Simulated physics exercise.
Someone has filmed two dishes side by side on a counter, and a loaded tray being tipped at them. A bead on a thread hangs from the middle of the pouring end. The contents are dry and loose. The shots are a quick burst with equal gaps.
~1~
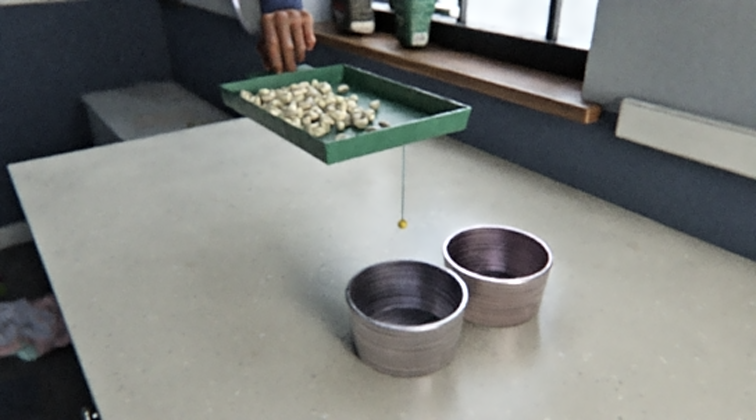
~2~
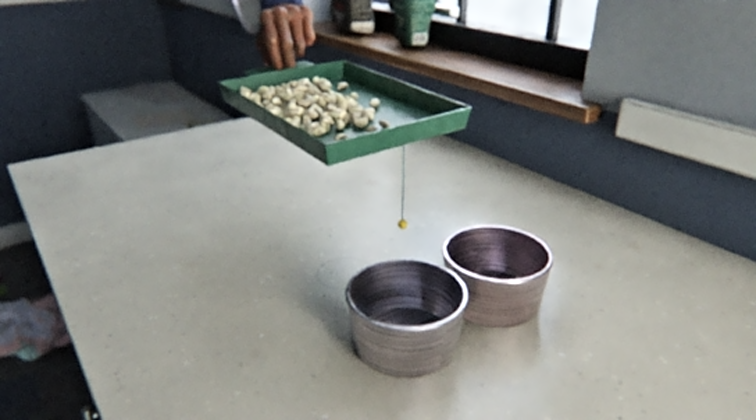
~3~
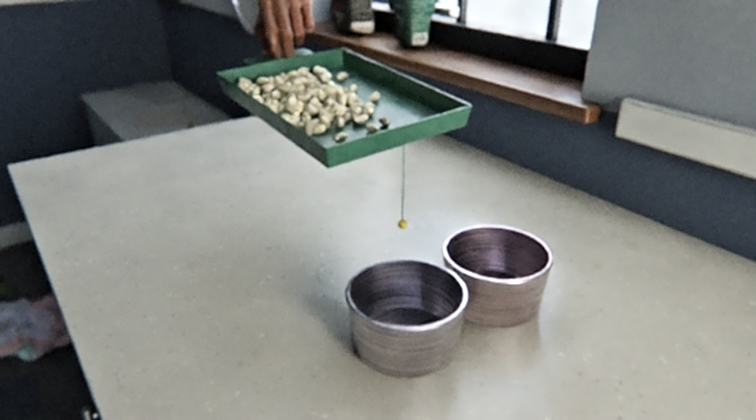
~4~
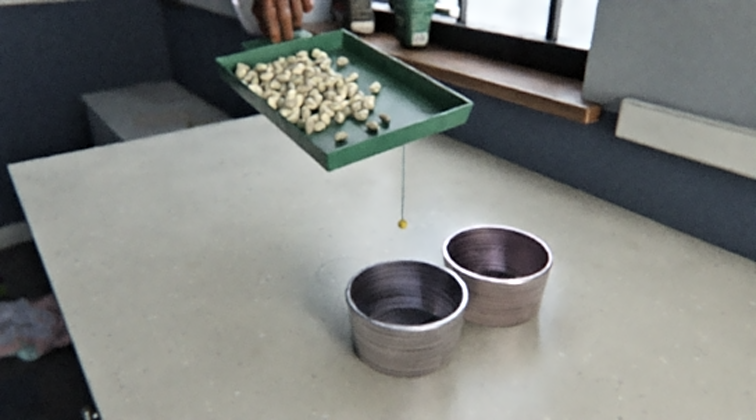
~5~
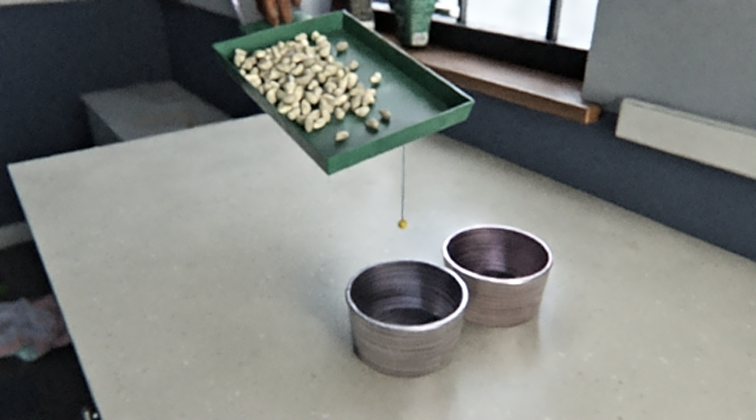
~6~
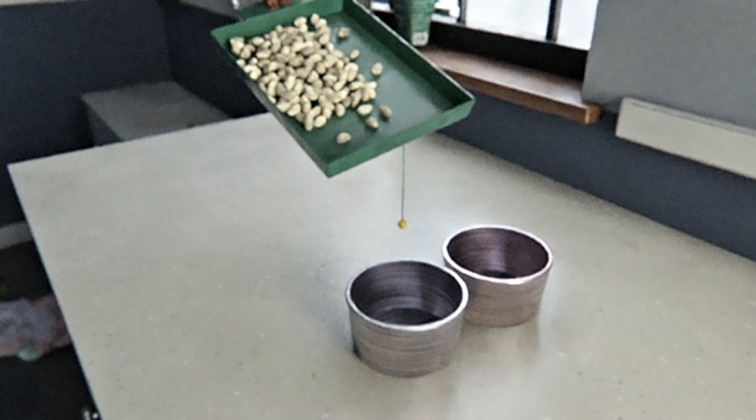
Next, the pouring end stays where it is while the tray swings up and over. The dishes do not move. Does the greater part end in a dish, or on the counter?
Caught overall: Less than half.
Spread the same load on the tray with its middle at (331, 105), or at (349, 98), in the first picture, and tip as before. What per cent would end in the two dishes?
Roughly 40 per cent, and 40 per cent.
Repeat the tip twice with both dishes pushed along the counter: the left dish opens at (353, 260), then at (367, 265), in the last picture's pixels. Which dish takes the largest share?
The first try: The left one. The second: The left-hand dish.
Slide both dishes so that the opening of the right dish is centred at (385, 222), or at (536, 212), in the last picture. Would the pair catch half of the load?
At the first place not half, at the second below a half.
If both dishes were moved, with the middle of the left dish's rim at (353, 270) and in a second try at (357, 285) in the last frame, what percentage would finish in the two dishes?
The first gives 90 %, the second 90 %.
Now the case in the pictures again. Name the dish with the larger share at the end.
Fuller: The left dish.
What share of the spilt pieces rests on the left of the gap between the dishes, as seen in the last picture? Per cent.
About 100 per cent.
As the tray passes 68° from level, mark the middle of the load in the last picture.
Around (342, 128).
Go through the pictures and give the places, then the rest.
The first picture shows corners of the pouring end near (327, 141) and (466, 108), level; middle of the load near (302, 109), white beans; left dish near (444, 342); right dish near (535, 295); bead on its thread near (403, 224).
The second picture shows corners of the pouring end near (327, 142) and (466, 107), level; middle of the load near (302, 107).
The third picture shows corners of the pouring end near (327, 145) and (467, 105), tipped barely, lowest at the left corner; middle of the load near (302, 100).
The fourth picture shows corners of the pouring end near (328, 151) and (468, 103), tipped a little, lowest at the left corner; middle of the load near (301, 91).
The fifth picture shows corners of the pouring end near (328, 156) and (469, 100), tipped clearly, lowest at the left corner; middle of the load near (308, 74).
The sixth picture shows corners of the pouring end near (328, 161) and (470, 98), tipped clearly, lowest at the left corner; middle of the load near (308, 66); left dish near (444, 342); right dish near (535, 295).
Shortly afterwards, tray tipped steeply; all but a few on the tray; only a few in the air.
Next, tray tipped past a quarter turn; near a quarter on the tray; near a quarter in the left dish; near a third outside both; a little in the air.
Some moments later, tray tipped past a quarter turn; near a third in the left dish; near two thirds outside both.
In the end, tray tipped past a quarter turn; near a third in the left dish; none at all in the right dish; near two thirds outside both.
